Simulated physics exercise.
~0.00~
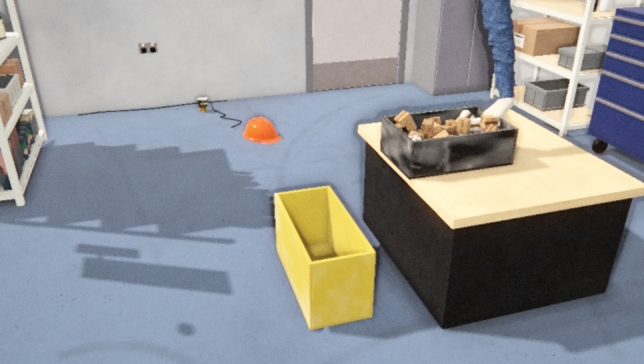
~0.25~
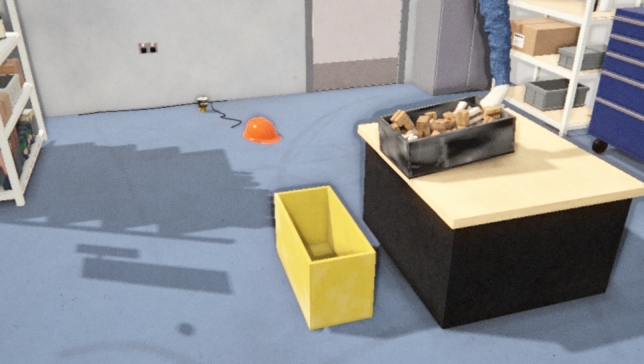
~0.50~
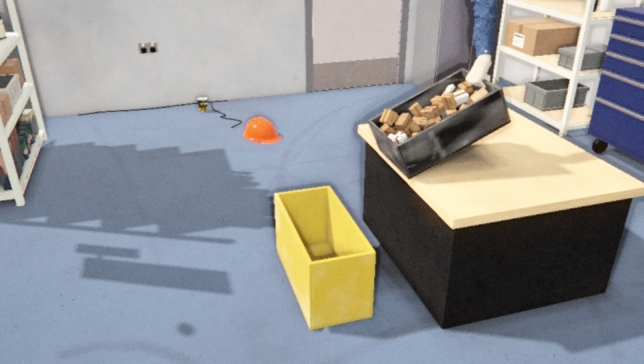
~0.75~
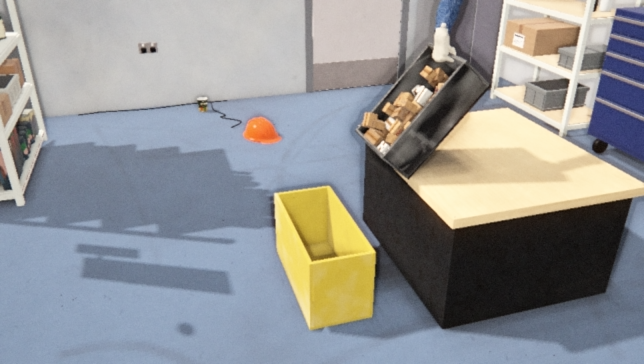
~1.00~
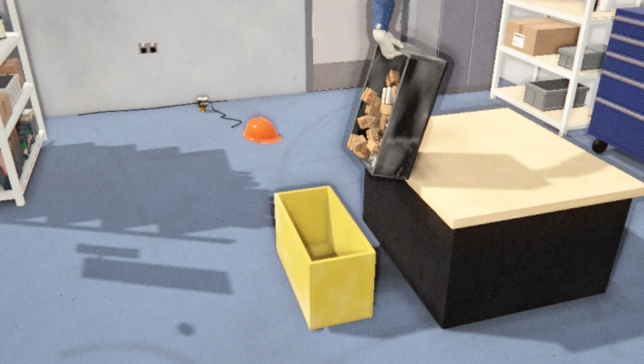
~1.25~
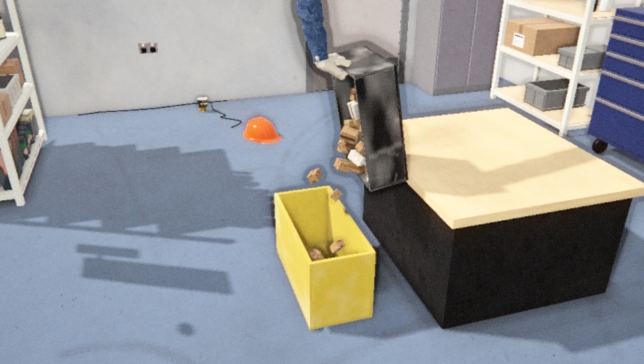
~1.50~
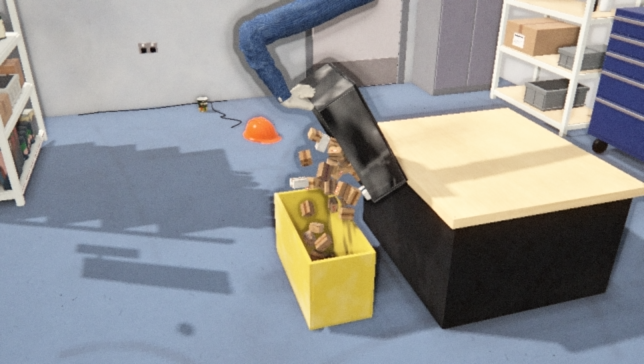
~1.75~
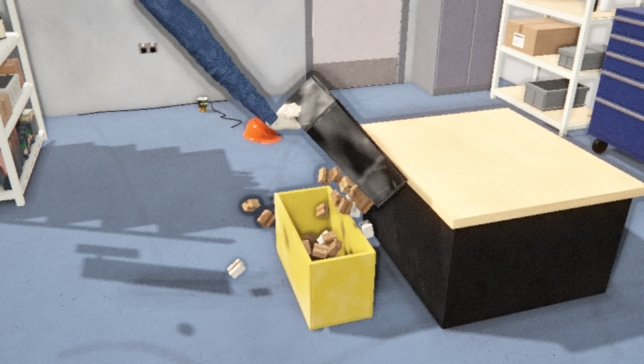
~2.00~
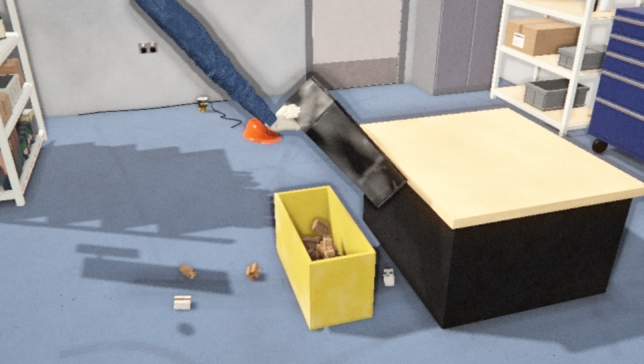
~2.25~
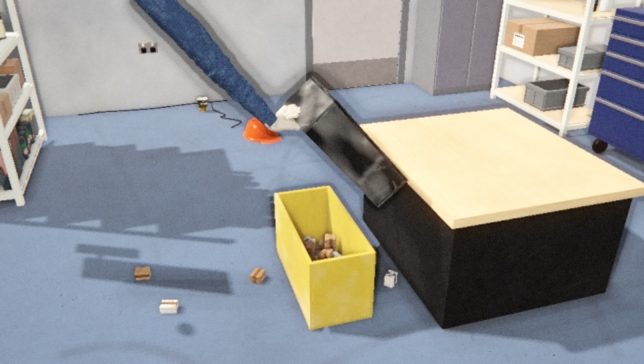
A black crate is tipped by hand, spilling parcels mostly into a yellow bin.
